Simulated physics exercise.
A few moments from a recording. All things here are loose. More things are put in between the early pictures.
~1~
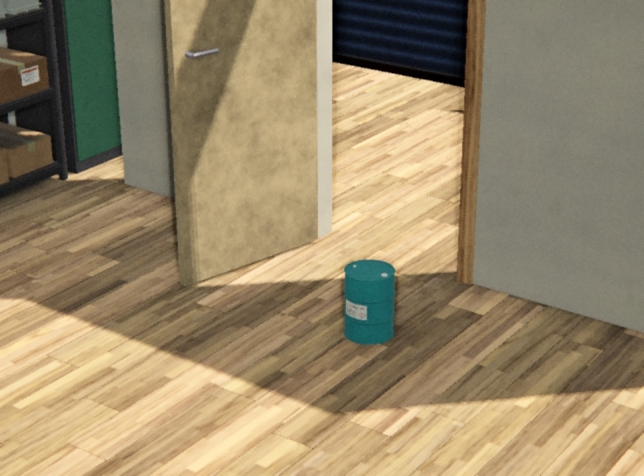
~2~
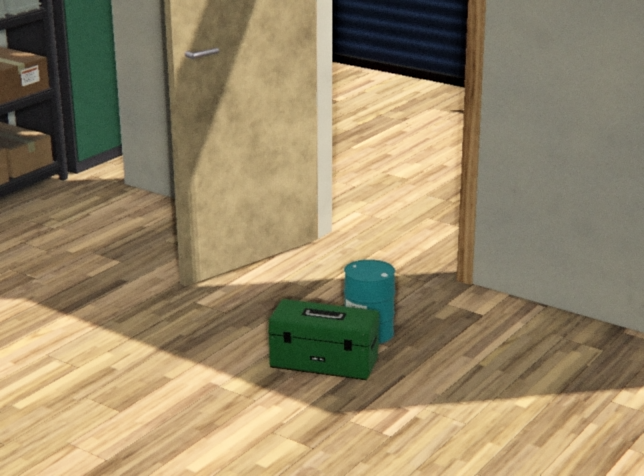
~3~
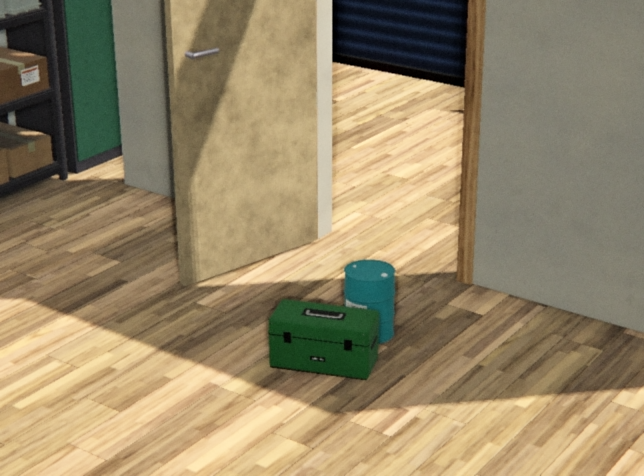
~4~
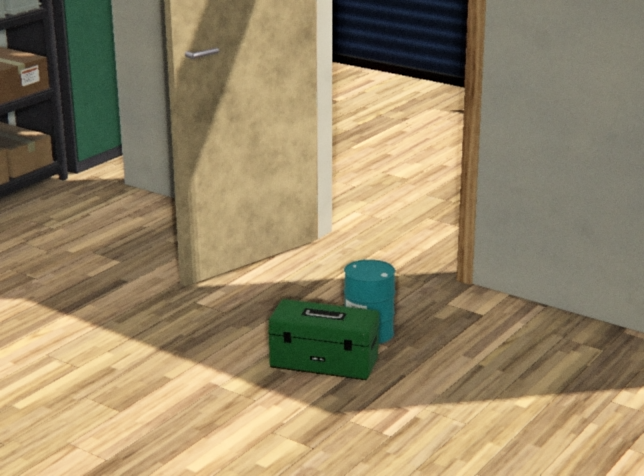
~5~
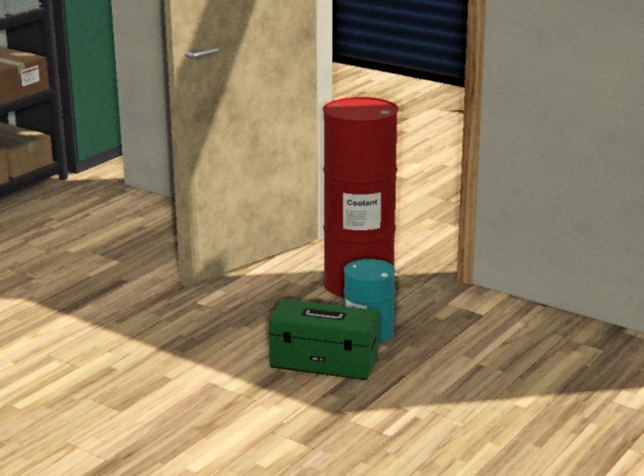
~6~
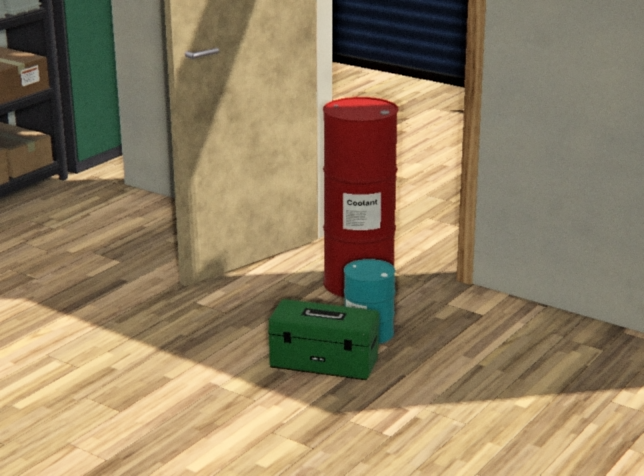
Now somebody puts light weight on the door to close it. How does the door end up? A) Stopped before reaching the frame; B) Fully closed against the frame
Option A: Stopped before reaching the frame.
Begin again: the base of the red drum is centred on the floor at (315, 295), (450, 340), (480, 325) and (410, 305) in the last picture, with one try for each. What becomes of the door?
Door, in order of tries: Obstructed, fully closed, fully closed, obstructed.
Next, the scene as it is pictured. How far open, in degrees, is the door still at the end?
Angle: About 50°.
Then, 0.40 s past the last view, door at 93°.
Then, 0.60 s past the last view, door at 79°.
Then, 0.80 s past the last view, door at 62°.
Then, 0.90 s past the last view, door at 54°.
Finally, door at 51°; all 3 still in place. Final places as the last picture's camera would see them, red drum near (362, 198).
